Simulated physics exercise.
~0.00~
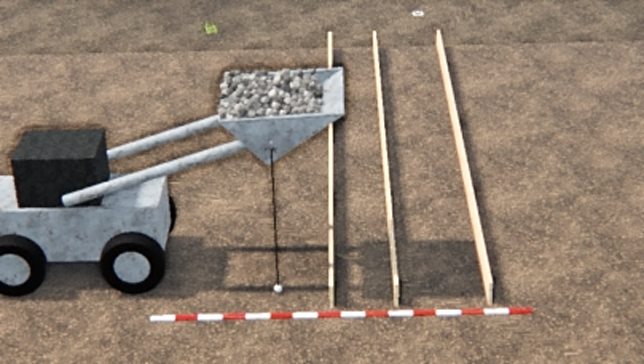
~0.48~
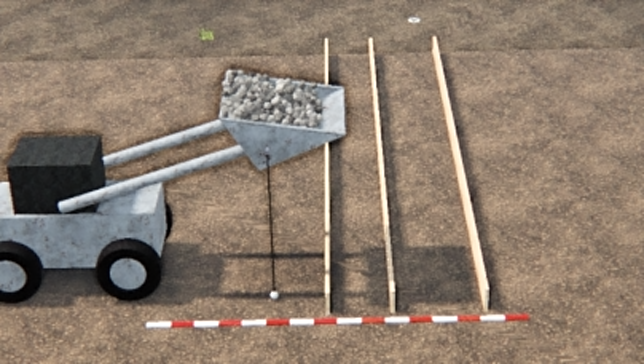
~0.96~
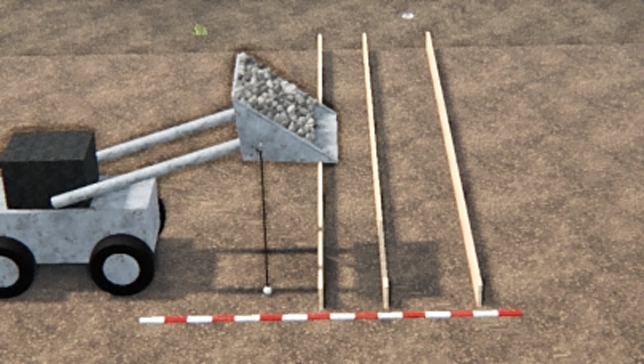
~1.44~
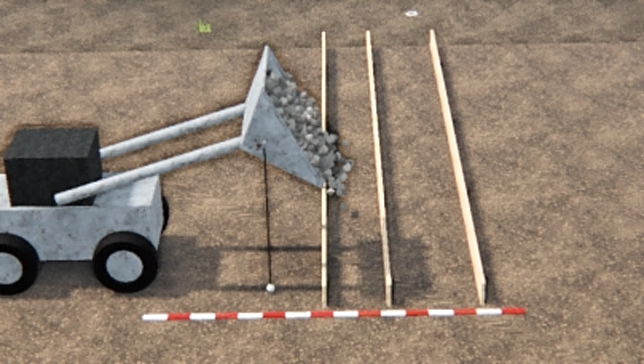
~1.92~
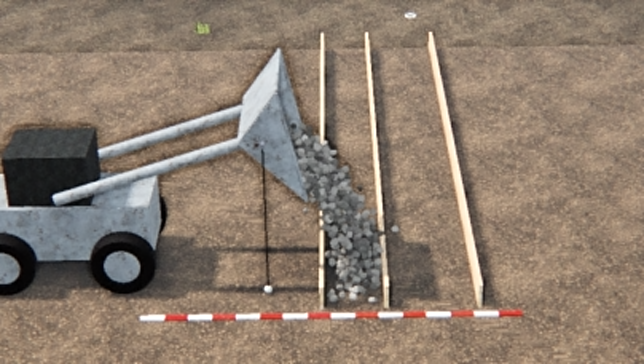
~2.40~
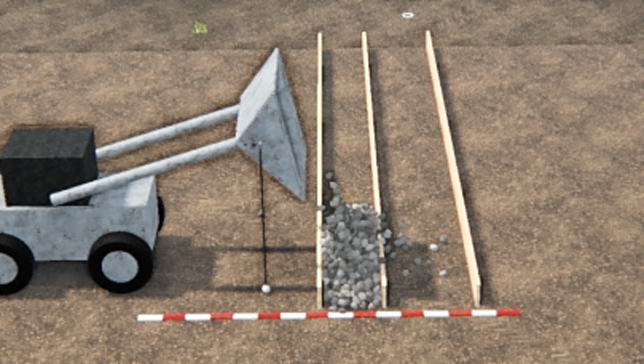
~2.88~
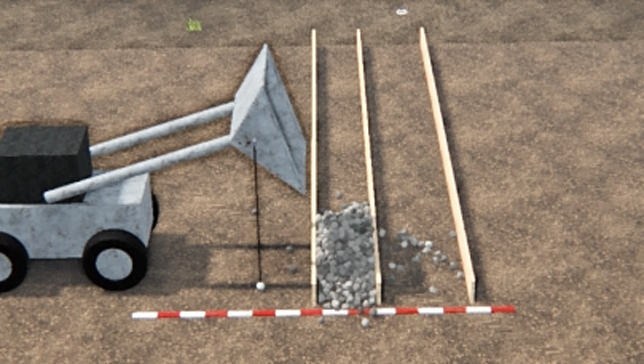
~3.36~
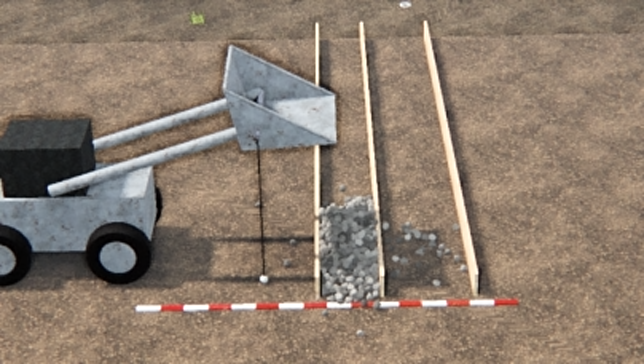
In the video, a loader holding grey crushed rock in its raised bucket tips it forward, pouring the stones down between the left and middle planks. Most settle there in a heap, a few scatter beyond the middle plank, and the emptied bucket tilts back up.
